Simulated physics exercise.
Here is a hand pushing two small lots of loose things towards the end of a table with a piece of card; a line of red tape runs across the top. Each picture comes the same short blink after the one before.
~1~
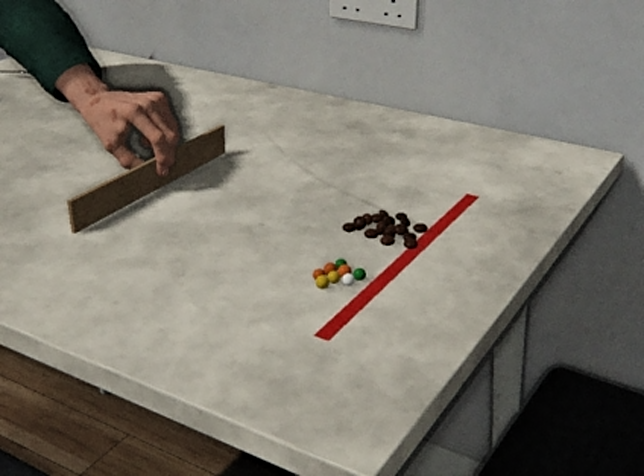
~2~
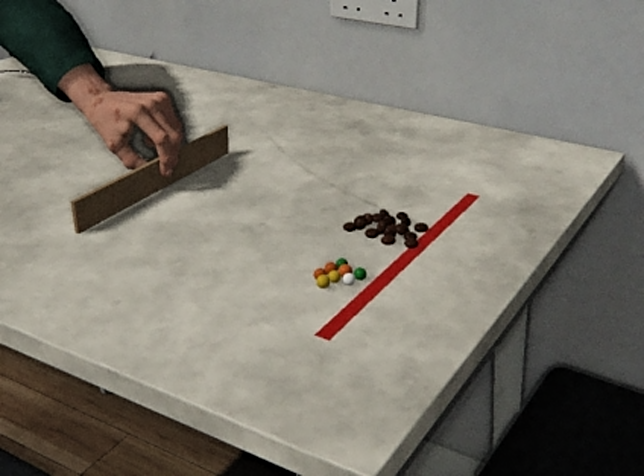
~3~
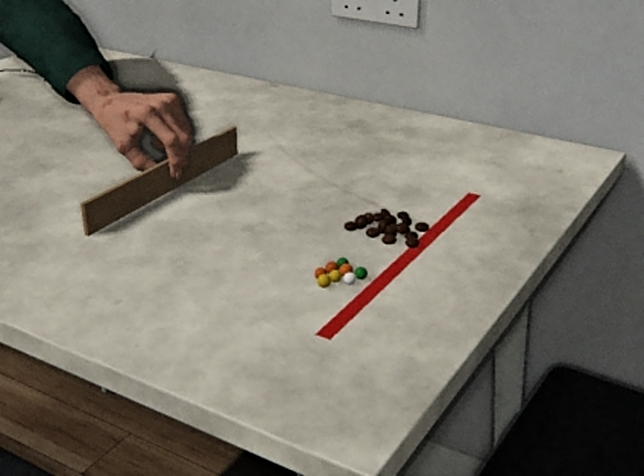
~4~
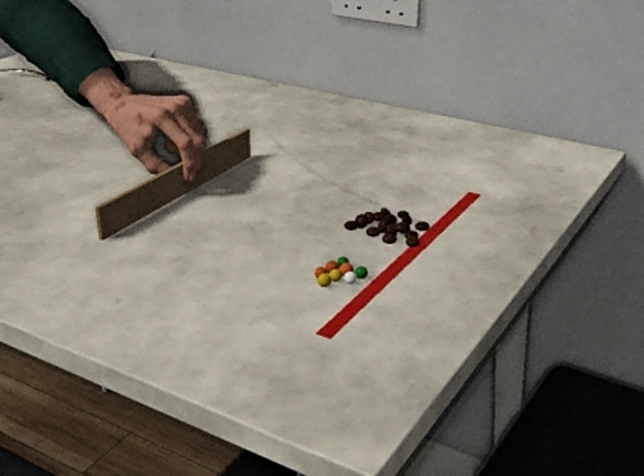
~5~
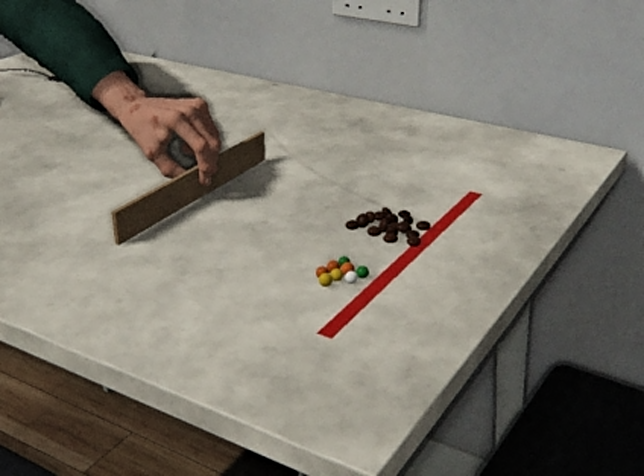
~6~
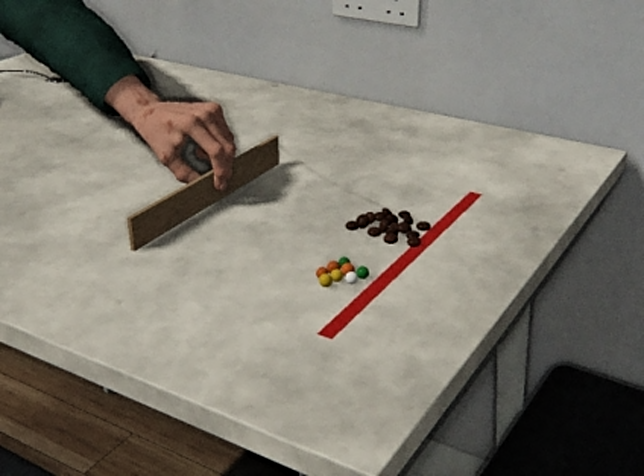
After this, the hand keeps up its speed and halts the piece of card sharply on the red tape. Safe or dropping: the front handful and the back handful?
Front handful: It sends some to the floor. Back handful: It keeps clear of the drop.
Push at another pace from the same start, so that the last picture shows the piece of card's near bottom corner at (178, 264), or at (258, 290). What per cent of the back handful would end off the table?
The first gives 0 %, the second 90 %.
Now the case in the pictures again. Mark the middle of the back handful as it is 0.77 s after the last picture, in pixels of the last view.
Roughly at (462, 244).
Then, 0.37 s later than the last frame, piece of card still moving, near (311, 199); front handful all on the table, its front near (363, 273); back handful all on the table, its front near (413, 242).
Then, 0.77 s later than the last frame, piece of card stopped at the red tape; front handful all on the table, its front near (432, 295); back handful all on the table, its front near (480, 258).
Then, 1.05 s later than the last frame, piece of card stopped at the red tape; front handful about a tenth over the edge; back handful all on the table, its front near (484, 259).
When it is over, piece of card stopped at the red tape; front handful every one over the edge; back handful all on the table, its front near (484, 259).
